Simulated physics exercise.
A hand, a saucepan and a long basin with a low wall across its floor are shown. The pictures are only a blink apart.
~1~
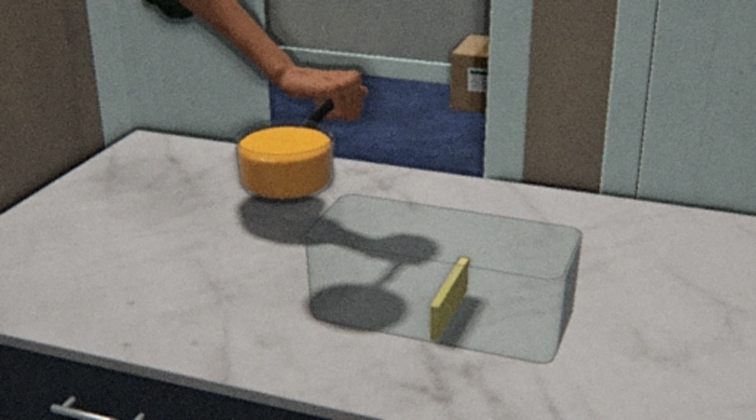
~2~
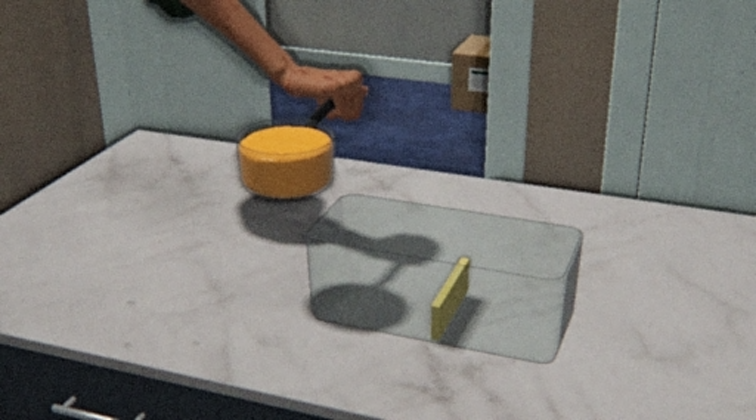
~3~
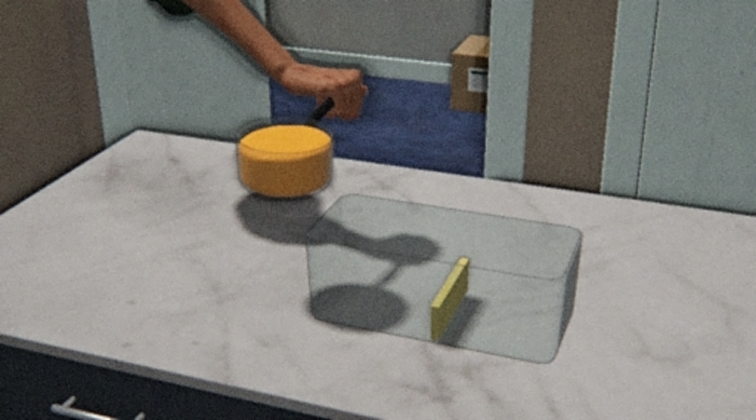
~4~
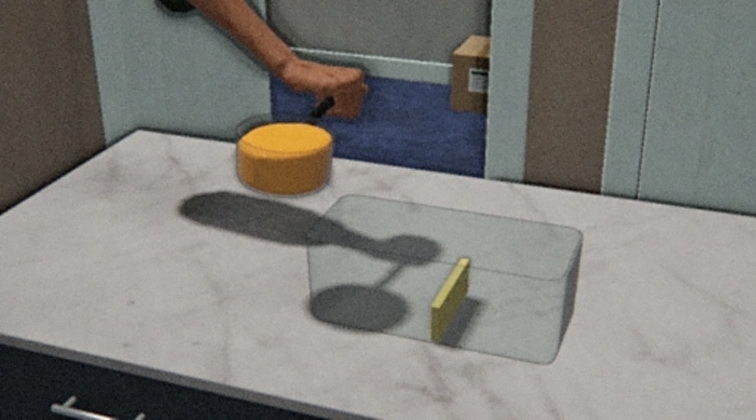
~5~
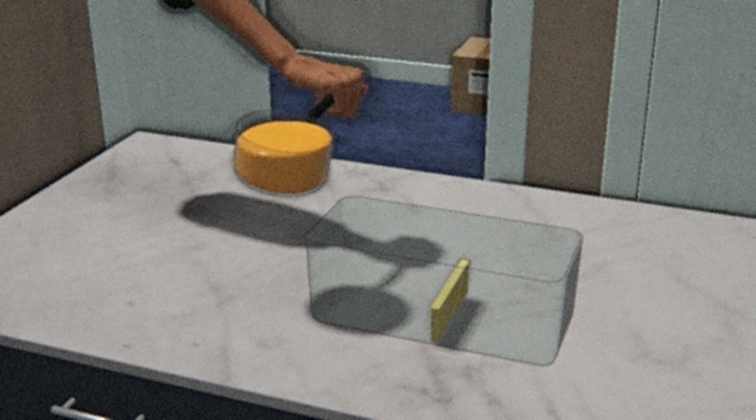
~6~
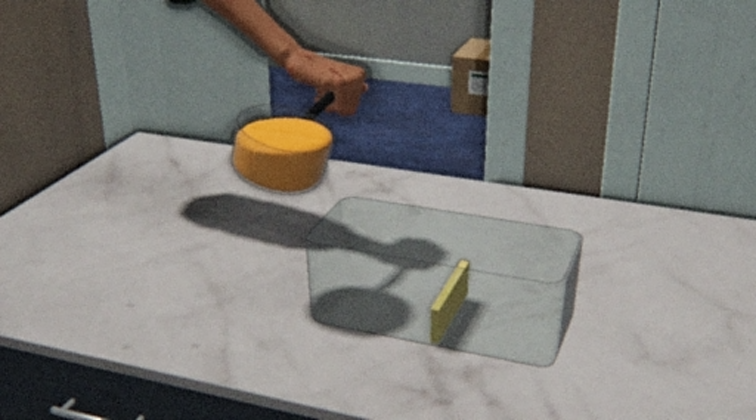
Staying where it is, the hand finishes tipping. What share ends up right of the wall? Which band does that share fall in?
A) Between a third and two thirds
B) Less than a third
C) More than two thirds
(B) Less than a third.
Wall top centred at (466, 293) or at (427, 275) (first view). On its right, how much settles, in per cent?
Roughly 10 per cent first and roughly 5 per cent second.
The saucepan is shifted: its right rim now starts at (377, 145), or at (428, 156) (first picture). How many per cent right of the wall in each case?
Roughly 55 in a hundred the first time and 95 in a hundred the second.
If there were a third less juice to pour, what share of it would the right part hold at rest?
Roughly 5 in a hundred.
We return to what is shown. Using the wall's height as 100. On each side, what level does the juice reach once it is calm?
50 per cent for the left part, 0 for the right.
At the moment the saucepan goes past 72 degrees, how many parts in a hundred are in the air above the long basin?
Estimated: 35 per cent or thereabouts.
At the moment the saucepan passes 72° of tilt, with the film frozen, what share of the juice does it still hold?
Close to 50 parts in a hundred remain.
A moment on, the saucepan is tipped part way and 50 per cent is still to pour, 15 is left of the wall and 0 right of it.
Next, the saucepan is tipped right over and 6 per cent is still to pour, 81 is left of the wall and 2 right of it.
Then the saucepan is tipped right over and 0 per cent is still to pour, 96 is left of the wall and 4 right of it.
Later the saucepan is tipped right over and 0 per cent is still to pour, 96 is left of the wall and 4 right of it.
At rest 96 per cent lies left of the wall, 4 right of it and 0 outside.
